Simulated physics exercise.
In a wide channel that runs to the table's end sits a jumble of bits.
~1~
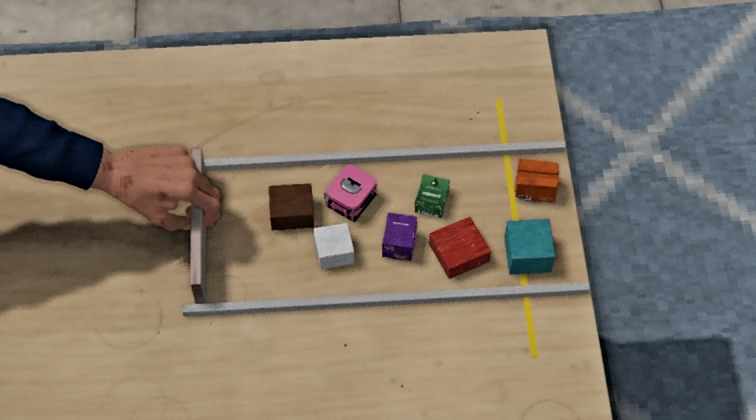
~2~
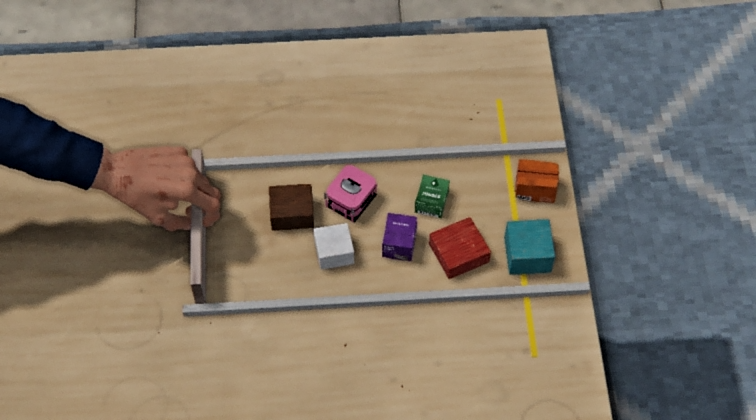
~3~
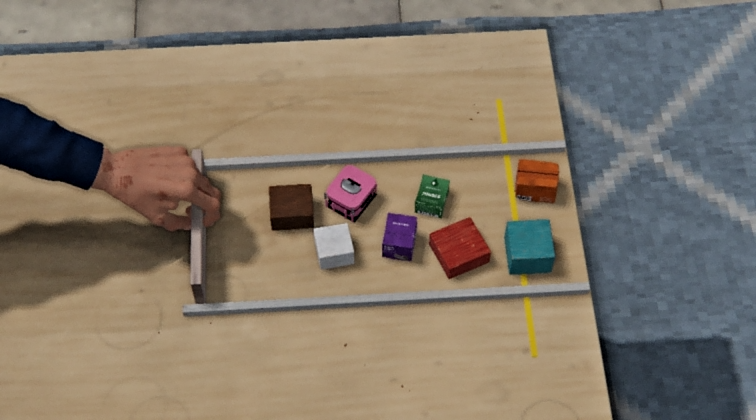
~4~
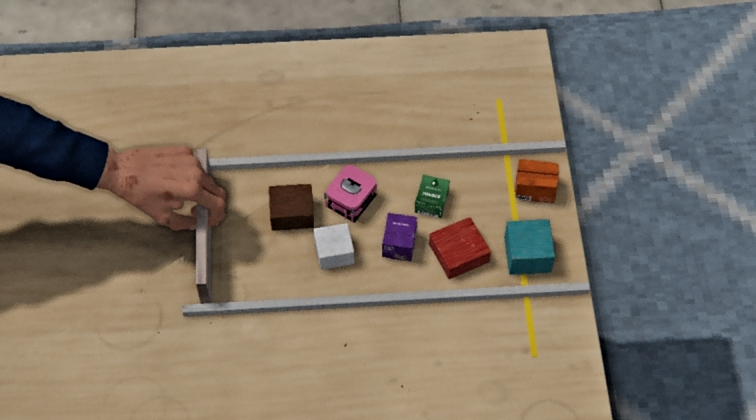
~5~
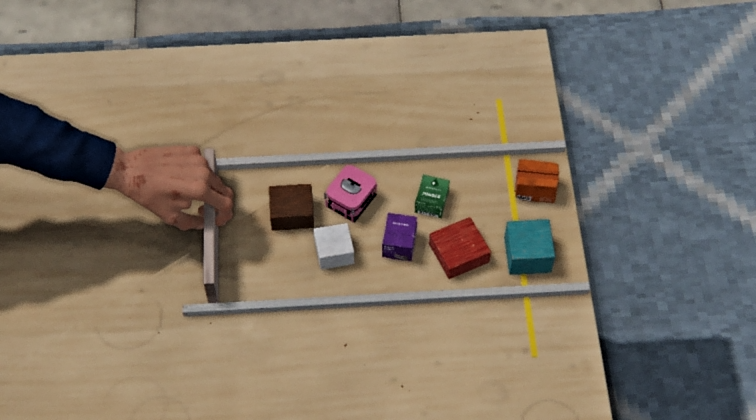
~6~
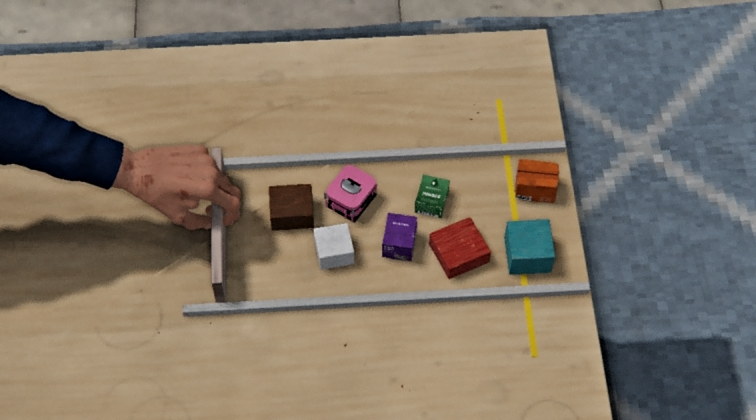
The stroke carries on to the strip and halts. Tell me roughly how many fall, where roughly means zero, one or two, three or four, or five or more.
Roughly, three or four fall.
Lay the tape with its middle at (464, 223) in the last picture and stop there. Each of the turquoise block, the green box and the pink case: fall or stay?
In that case the turquoise block tips off, the green box does not drop, the pink case does not drop.
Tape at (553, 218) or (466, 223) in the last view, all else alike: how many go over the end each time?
Try 1: 6; try 2: 2.
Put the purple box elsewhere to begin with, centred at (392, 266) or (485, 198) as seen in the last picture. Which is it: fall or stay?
In order, the object stays where it is, then goes off.
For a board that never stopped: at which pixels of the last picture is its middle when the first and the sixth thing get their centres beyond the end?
For the first, roughly (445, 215); for the next, roughly (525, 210).
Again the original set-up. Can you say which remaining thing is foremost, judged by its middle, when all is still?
It's the pink case that is foremost.
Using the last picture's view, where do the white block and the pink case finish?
White block: About (536, 236); pink case: About (566, 166).
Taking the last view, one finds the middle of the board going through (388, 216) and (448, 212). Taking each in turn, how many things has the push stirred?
First position 6; second position 8.
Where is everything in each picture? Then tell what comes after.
In the first frame, orange box (537, 181); turquoise block (529, 247); red block (460, 248); board (199, 226); tape (516, 220).
In the second frame, turquoise block (529, 247); board (199, 226).
In the third frame, red block (460, 248); pink case (351, 193).
In the fourth frame, orange box (537, 181); green box (432, 196).
In the fifth frame, turquoise block (529, 247); brown block (292, 207).
In the sixth frame, orange box (537, 181); turquoise block (529, 247); red block (460, 248); board (218, 225); tape (516, 220).
Early on, none off yet; orange box at rest near (537, 181); turquoise block at rest near (529, 247); red block at rest near (460, 248).
Finally, the number that fall off is three or four; lost, green box, red block, turquoise block and orange box.
